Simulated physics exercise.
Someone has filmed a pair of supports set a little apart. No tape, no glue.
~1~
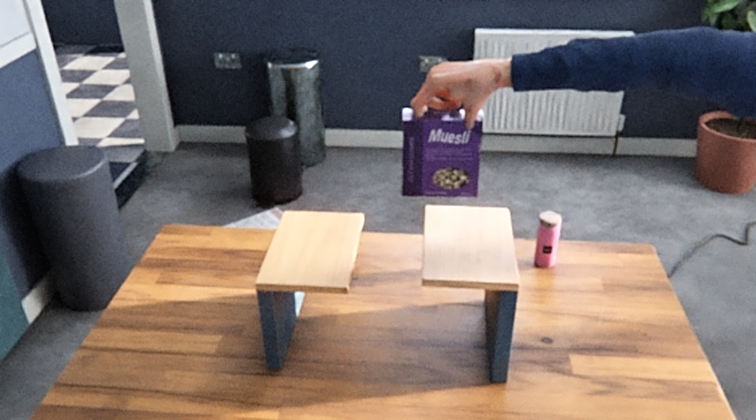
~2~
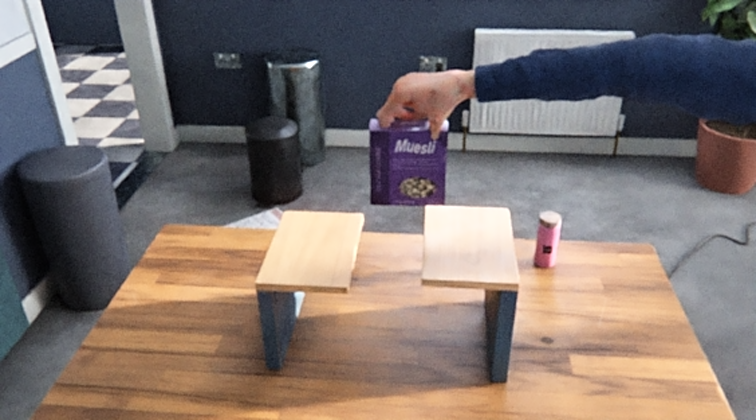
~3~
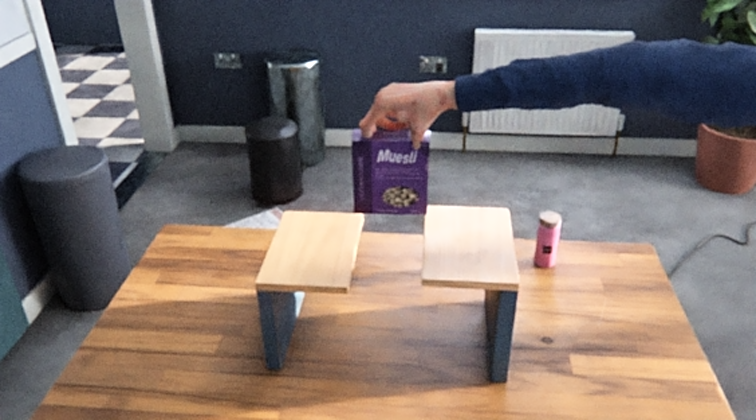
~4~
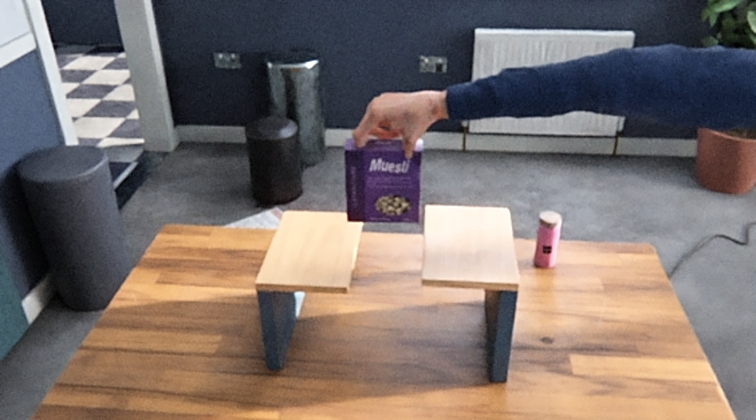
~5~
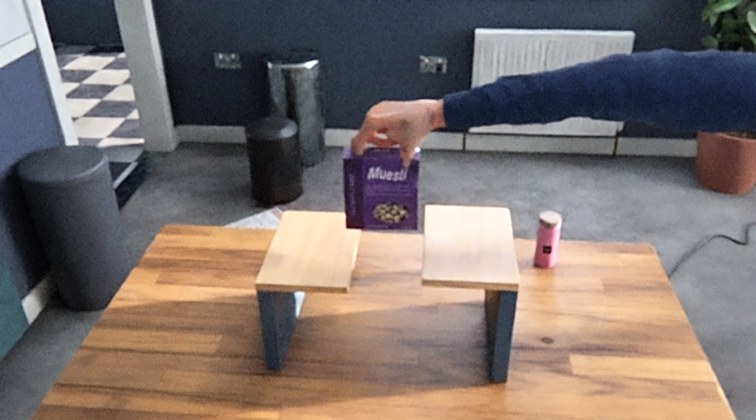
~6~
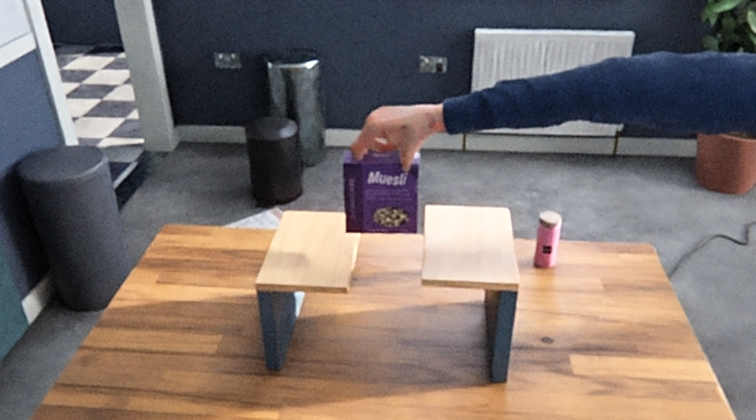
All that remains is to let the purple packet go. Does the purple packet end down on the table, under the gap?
As it turns out, it lodges.
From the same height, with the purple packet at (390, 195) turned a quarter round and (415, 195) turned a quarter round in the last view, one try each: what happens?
First try: It drops through; second try: It drops through.
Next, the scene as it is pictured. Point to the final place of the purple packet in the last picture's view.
Around (388, 227).
Then, 0.20 s past the last view, purple packet displaced a little near (382, 217).
Then, 0.30 s past the last view, purple packet rocked 33° from its first pose near (388, 226).
Then, 0.50 s past the last view, purple packet rocked 38° from its first pose near (387, 227).
Finally, down or leaning hard on the stand or table, purple packet; pink shaker still in place. Final places as the last picture's camera would see them, purple packet near (387, 227). The packet stays on top.
